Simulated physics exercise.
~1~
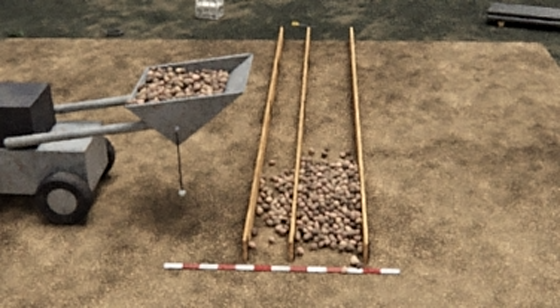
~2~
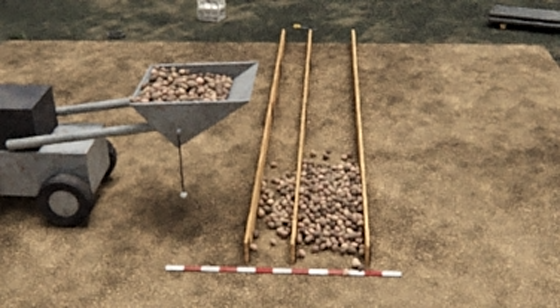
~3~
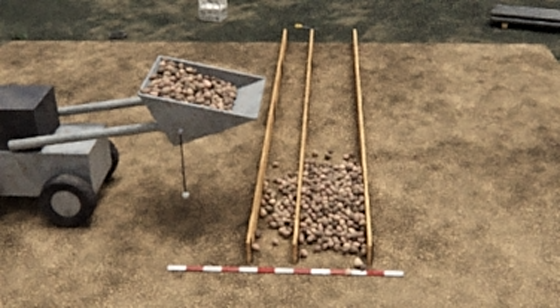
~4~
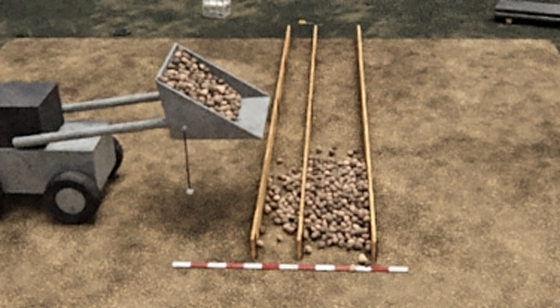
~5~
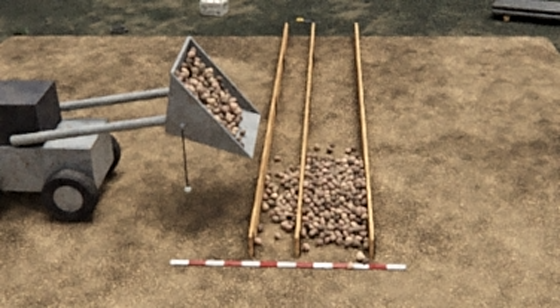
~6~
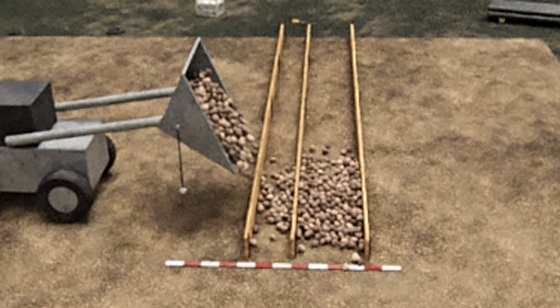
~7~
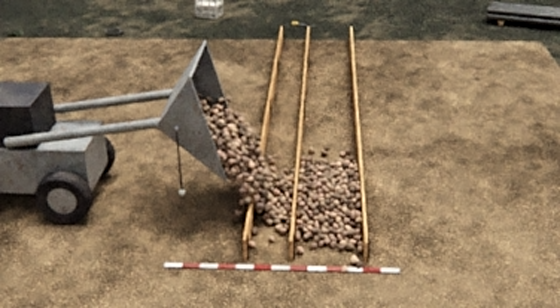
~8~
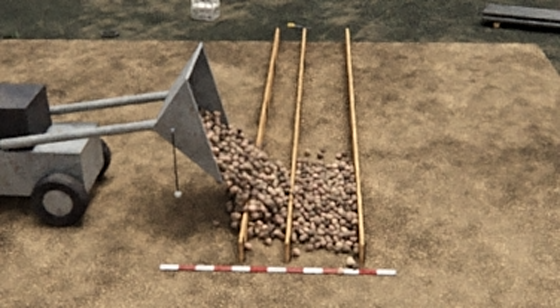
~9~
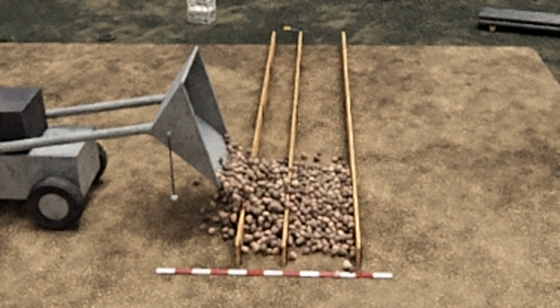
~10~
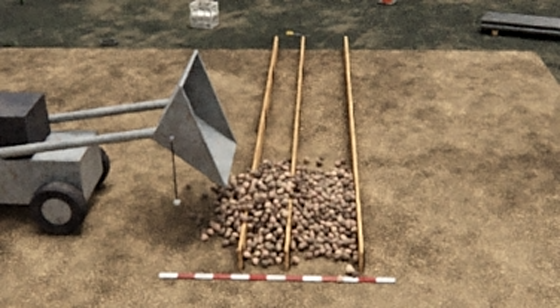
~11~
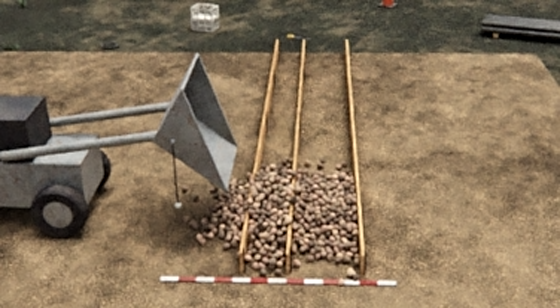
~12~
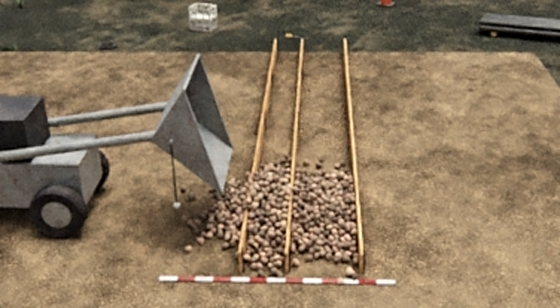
The clip opens on a grey loader at the left, its raised bucket full of small brown stones, facing three long wooden boards on sandy ground. An earlier pile of stones lies between the boards, behind a red and white striped bar. The bucket tilts forward, steeper and steeper, and the stones slide toward its lip. They then pour out in a stream onto the near side of the boards, merging with the old pile. After the bucket empties, it rocks slightly and stays tipped, with stones heaped mostly between the boards and some spilled short of them.
